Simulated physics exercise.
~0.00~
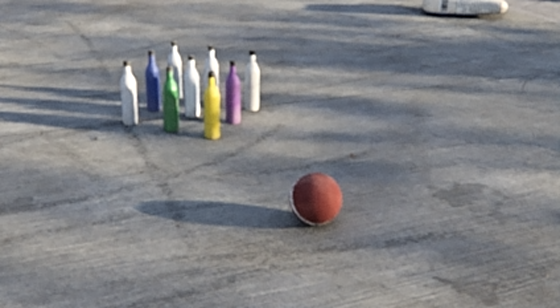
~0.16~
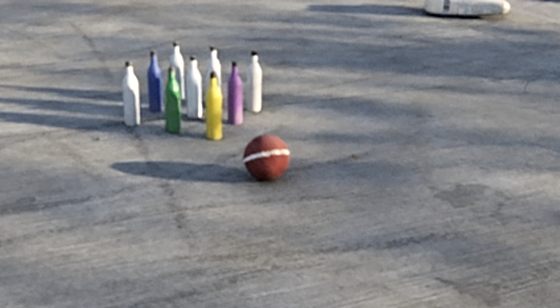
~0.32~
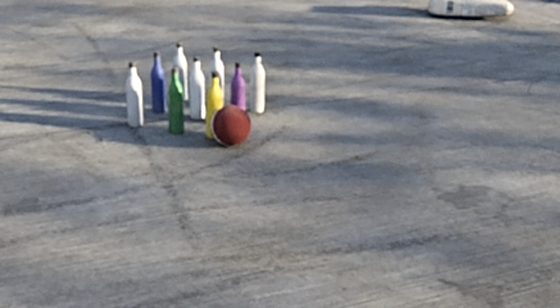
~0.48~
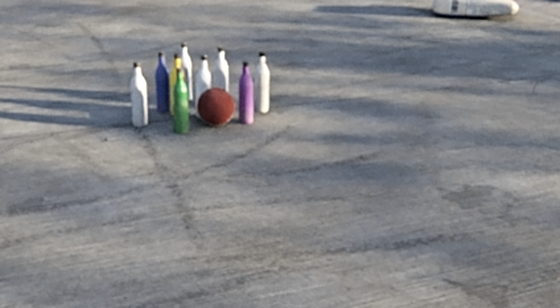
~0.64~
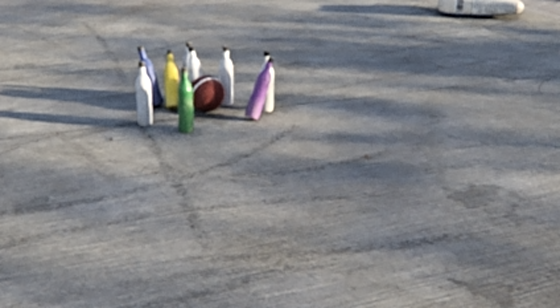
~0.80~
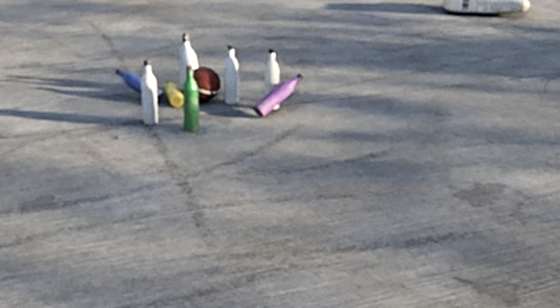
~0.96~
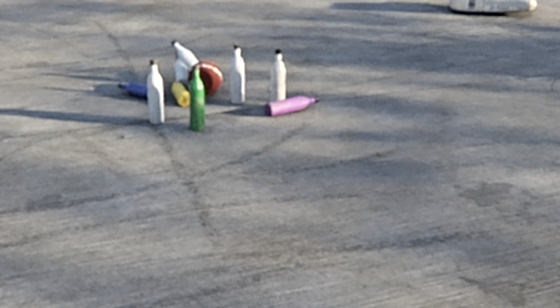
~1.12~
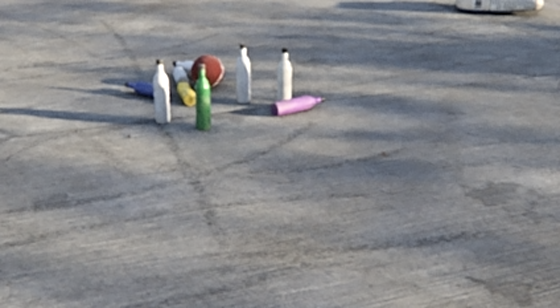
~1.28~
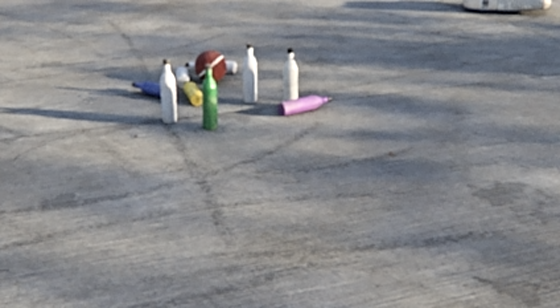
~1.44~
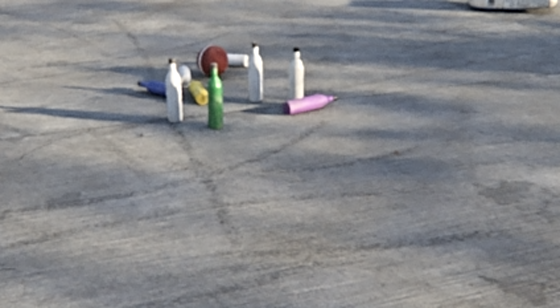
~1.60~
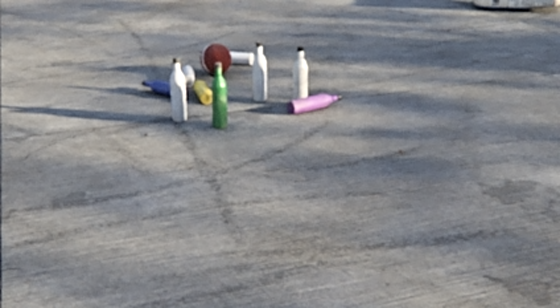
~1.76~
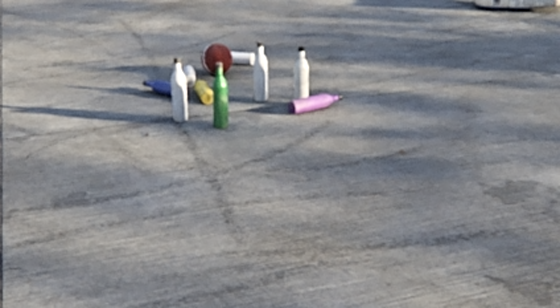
Colourful capped bottles, white, blue, green, yellow and purple, stand in a tight group on grey pavement towards the upper left, seen from above at an angle in low sunlight. A dark red ball with a pale stripe rolls leftward and away from the right of them, while a white object sits at the top right edge. The ball strikes the yellow bottle and pushes in among the others. The yellow, blue and purple bottles topple, then a white one behind tips over. The ball settles at the back among fallen bottles, while the green bottle and three white ones remain upright.
